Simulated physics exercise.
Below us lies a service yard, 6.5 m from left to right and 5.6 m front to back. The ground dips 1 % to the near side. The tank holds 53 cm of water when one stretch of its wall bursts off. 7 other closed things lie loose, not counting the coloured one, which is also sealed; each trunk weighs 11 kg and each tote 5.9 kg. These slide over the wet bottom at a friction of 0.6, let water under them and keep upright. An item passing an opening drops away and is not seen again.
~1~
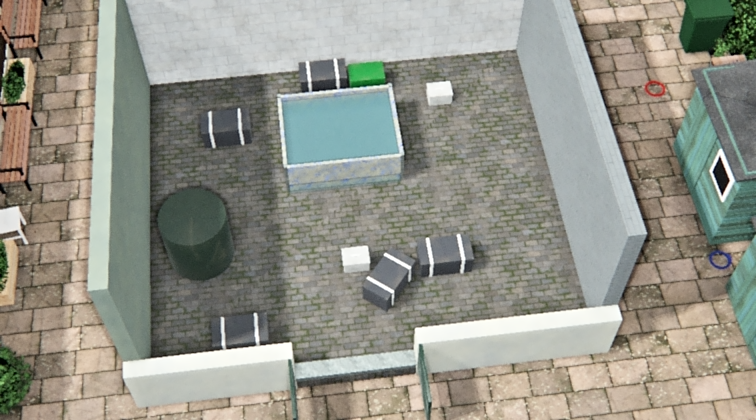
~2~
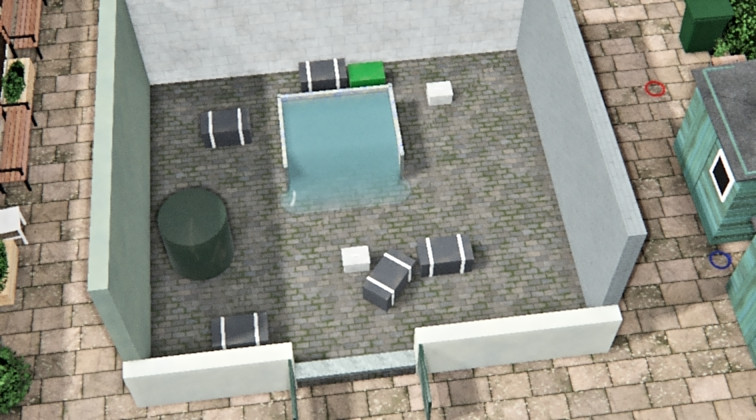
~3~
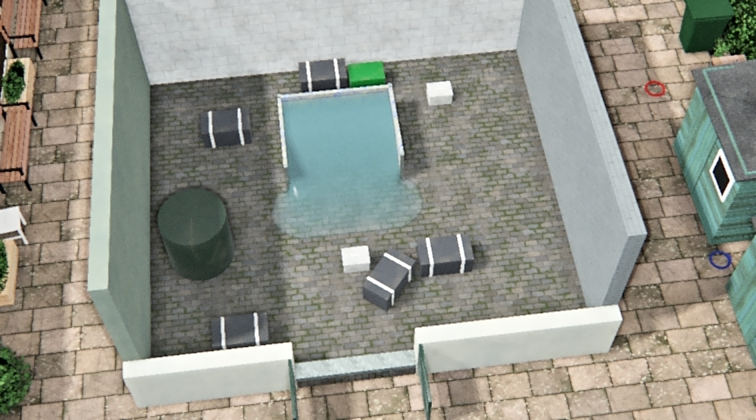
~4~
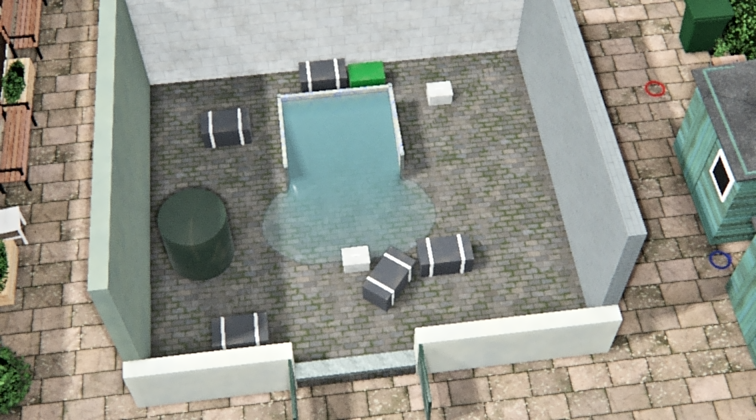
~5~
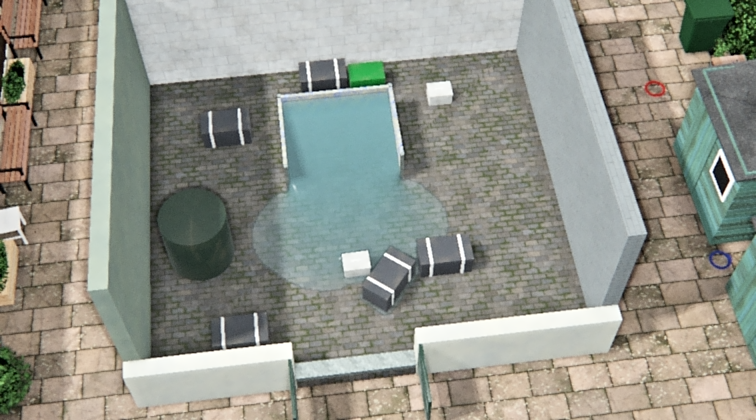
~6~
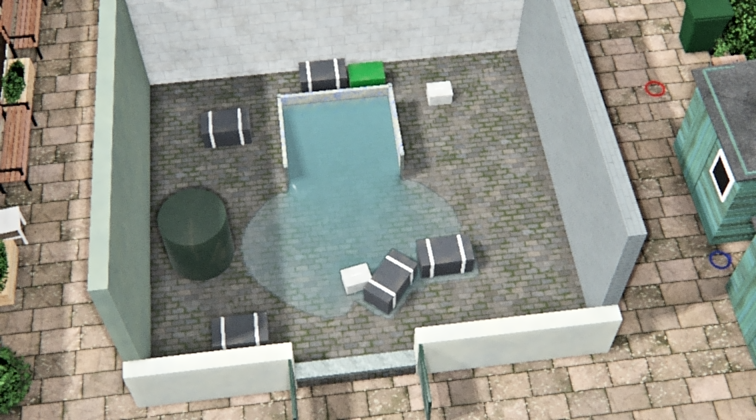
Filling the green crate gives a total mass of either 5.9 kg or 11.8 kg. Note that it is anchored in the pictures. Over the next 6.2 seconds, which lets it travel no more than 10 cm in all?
The smaller mass is already sufficient.
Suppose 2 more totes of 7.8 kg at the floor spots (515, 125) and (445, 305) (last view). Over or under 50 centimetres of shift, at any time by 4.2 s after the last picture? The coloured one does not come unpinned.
So the first one stays inside and the second one crosses the line.
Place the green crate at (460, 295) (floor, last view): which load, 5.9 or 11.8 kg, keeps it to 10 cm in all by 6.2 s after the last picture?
Looks like the outcome is this: No option works.
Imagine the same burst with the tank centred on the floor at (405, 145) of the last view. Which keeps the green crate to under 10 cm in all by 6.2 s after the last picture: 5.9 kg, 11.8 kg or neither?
So then the lighter weight suffices.
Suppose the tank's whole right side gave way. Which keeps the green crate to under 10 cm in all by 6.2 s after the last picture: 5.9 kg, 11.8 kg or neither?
Result: Both masses insufficient.
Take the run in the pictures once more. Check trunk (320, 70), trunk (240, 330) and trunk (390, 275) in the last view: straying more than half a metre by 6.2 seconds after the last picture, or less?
Order as listed: Below threshold / above threshold / above threshold.
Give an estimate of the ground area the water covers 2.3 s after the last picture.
Near 19 m2 in all.
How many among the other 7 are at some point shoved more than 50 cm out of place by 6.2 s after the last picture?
That adds up to 4.
Then, 0.6 s after the last picture the green crate would be 0 cm from its start with 5.9 kg and 0 cm from its start with 11.8 kg; 0 cm of water round it then.
Then, 2.3 s after the last picture the green crate would be 0 cm from its start with 5.9 kg and 0 cm from its start with 11.8 kg; 0 cm of water round it then.
Then, 4.2 s after the last picture the green crate would be 0 cm from its start with 5.9 kg and 0 cm from its start with 11.8 kg; 0 cm of water round it then.
Then, 6.2 s after the last picture the green crate would be 0 cm from its start with 5.9 kg and 0 cm from its start with 11.8 kg; 0 cm of water round it then.
